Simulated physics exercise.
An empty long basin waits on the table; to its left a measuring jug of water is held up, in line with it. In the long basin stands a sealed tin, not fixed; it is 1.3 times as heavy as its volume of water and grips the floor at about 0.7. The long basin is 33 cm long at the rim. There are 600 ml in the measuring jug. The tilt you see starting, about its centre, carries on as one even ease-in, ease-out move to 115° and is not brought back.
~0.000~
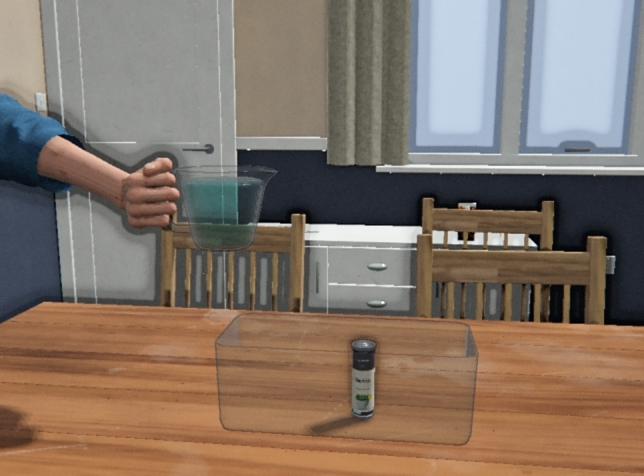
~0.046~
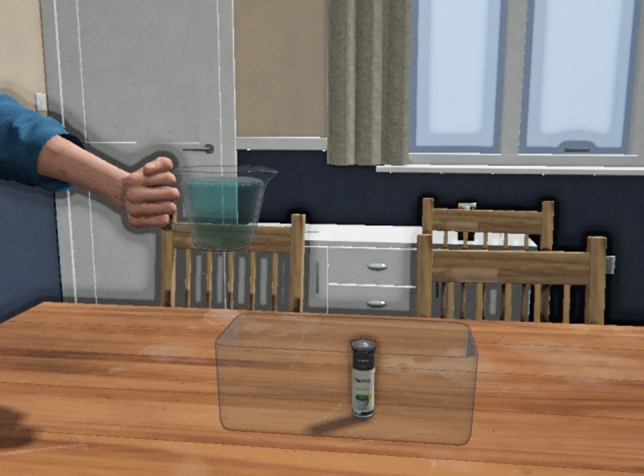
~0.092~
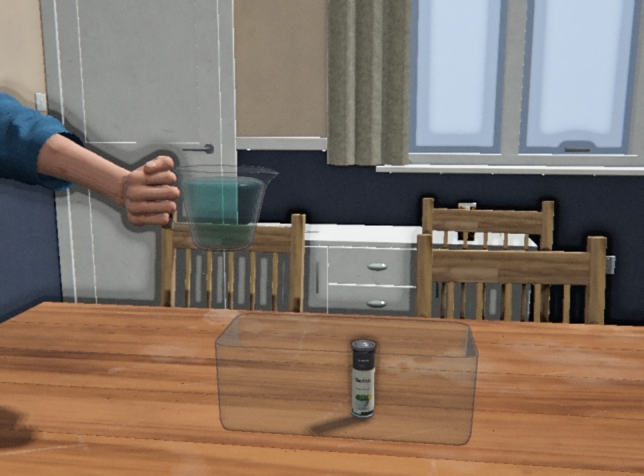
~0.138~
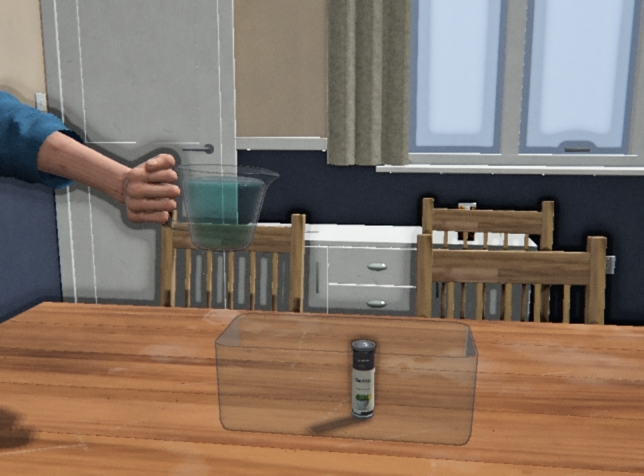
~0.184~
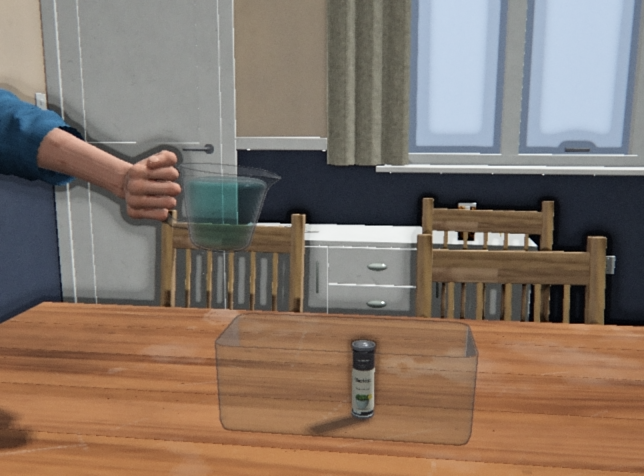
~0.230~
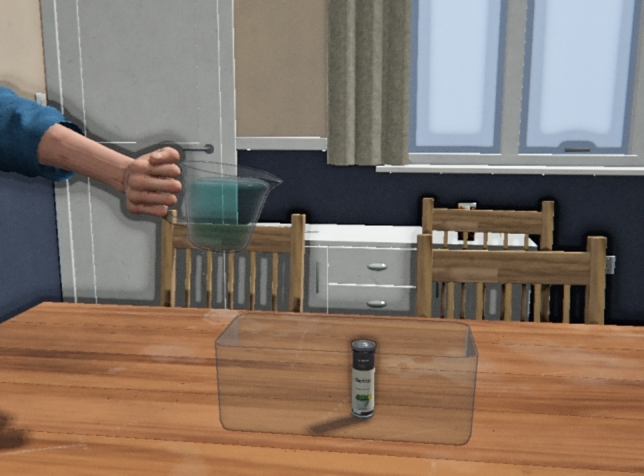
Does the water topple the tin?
It stays up.
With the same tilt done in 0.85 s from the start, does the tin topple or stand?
The tin keeps standing.
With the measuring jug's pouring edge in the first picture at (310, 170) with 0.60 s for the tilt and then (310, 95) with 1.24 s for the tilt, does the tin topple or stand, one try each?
First it falls; then it stays up.
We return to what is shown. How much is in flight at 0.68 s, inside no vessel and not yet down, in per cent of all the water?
About 24 per cent.
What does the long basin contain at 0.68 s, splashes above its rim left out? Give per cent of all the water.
Near 10 in a hundred.
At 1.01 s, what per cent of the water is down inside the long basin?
Near 78 in a hundred.
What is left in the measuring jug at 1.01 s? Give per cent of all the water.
Near 7 in a hundred.
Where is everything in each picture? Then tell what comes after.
The first picture shows tilt 0°; pouring edge (277, 171); surface from (185, 180) to (265, 181); the long basin's rim runs from (227, 329) to (473, 340); the tin's top is at (364, 348).
The second picture shows tilt 0°; pouring edge (277, 172); surface from (185, 180) to (265, 182).
The third picture shows tilt 2°; pouring edge (278, 173); surface from (186, 179) to (265, 182).
The fourth picture shows tilt 3°; pouring edge (279, 175); surface from (187, 180) to (266, 183).
The fifth picture shows tilt 6°; pouring edge (281, 177); surface from (189, 180) to (268, 183).
The sixth picture shows tilt 9°; pouring edge (282, 181); surface from (190, 180) to (271, 184).
By 0.68 s the tilt is 67° and 66 per cent is still to pour; the tin stands where it began.
By 1.01 s the tilt is 106° and 7 per cent is still to pour; the tin stands where it began.
By 1.36 s the tilt is 115° and 0 per cent is still to pour; the tin stands where it began.
By 1.74 s the tilt is 115° and 0 per cent is still to pour; the tin stands where it began.
At rest the tin stands where it began.
